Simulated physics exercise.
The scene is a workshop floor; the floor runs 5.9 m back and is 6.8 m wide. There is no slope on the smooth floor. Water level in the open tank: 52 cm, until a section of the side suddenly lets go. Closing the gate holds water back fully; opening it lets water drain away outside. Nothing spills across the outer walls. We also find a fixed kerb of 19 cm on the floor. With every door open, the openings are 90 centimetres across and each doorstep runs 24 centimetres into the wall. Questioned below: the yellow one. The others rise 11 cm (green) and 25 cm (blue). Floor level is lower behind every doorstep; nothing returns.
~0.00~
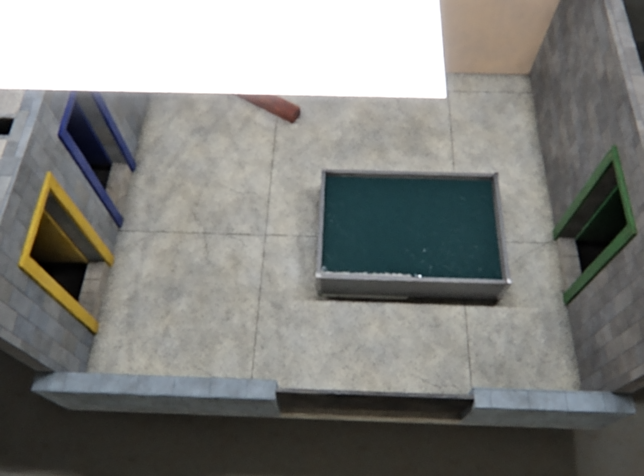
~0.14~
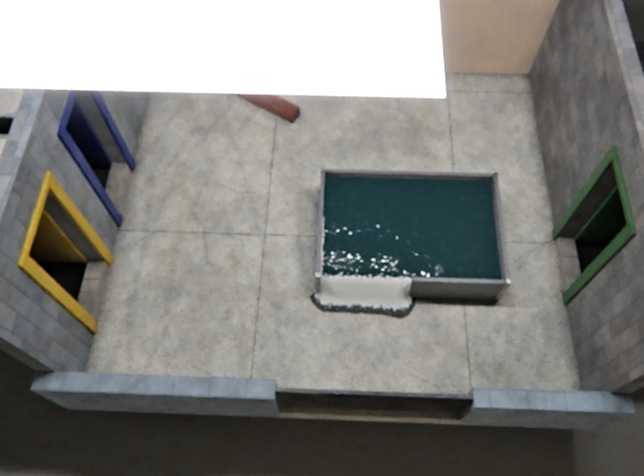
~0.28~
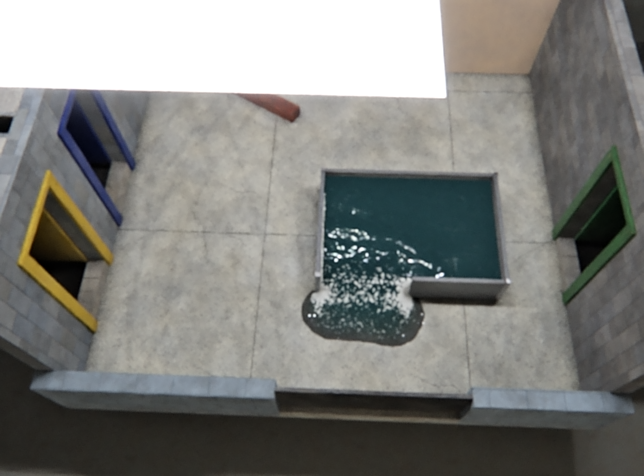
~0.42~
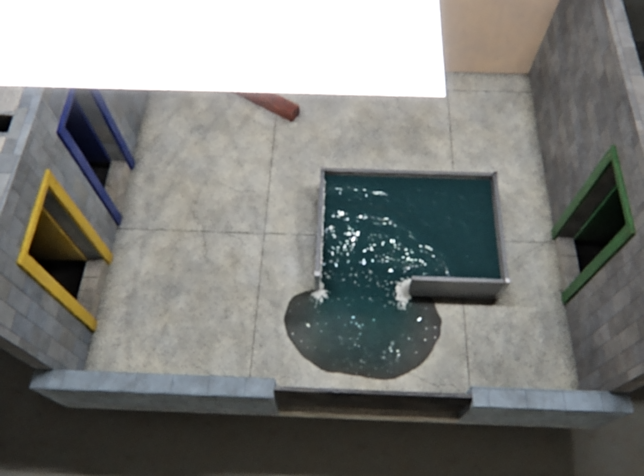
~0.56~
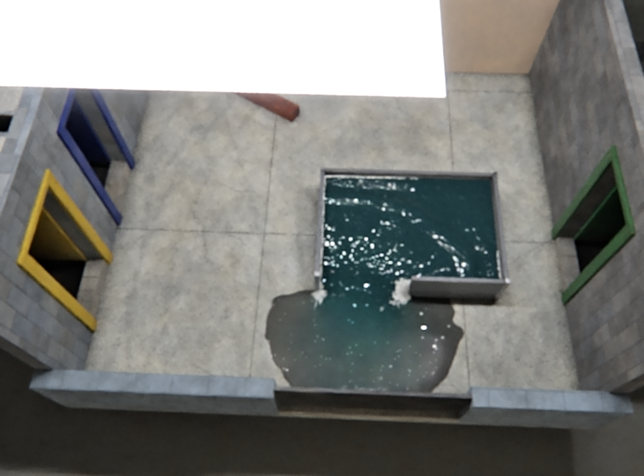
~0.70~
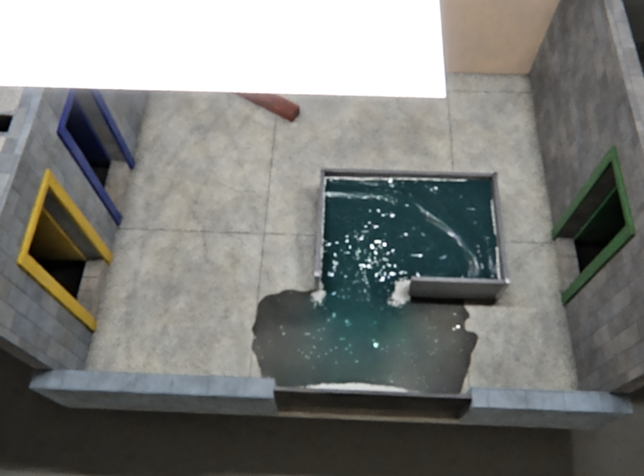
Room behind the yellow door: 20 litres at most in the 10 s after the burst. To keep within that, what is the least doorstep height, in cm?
Some 12.5 cm.
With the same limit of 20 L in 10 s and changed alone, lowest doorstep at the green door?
Green - roughly 5.5 cm.
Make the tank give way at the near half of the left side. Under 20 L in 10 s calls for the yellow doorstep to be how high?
Then something near 16 cm.
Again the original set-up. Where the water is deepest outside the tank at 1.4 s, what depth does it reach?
I'd put it near 37 cm.
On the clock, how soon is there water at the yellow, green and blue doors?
Yellow: 2.4 s; green: 2.6 s; blue: 3.2 s.
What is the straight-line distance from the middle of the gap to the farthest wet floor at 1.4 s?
The front is some 2.8 m out.
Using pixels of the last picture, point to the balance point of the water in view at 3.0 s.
Look at about (354, 299) in the last view.
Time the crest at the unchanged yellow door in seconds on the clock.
Approximately 3.2 s.
After 1.4 s water covers 15 % of the floor, deepest (37 cm) near (344, 382); it has not reached the yellow door.
After 3.0 s water covers 35 % of the floor, deepest (27 cm) near (81, 385); 19 cm at the yellow door, 0 litres in over its 22 cm doorstep.
After 10.0 s water covers 95 % of the floor, deepest (10 cm) near (136, 149); 7 cm at the yellow door, 0 litres in over its 22 cm doorstep.
At the yellow door as built, the water arrived by 2.4 s and peaked near 19 cm at 3.2 s.
With a doorstep of 11 cm, 35 litres would have come in within the 10 s; with 15 cm, 8 litres. So under 20 litres takes about 12.5 cm.
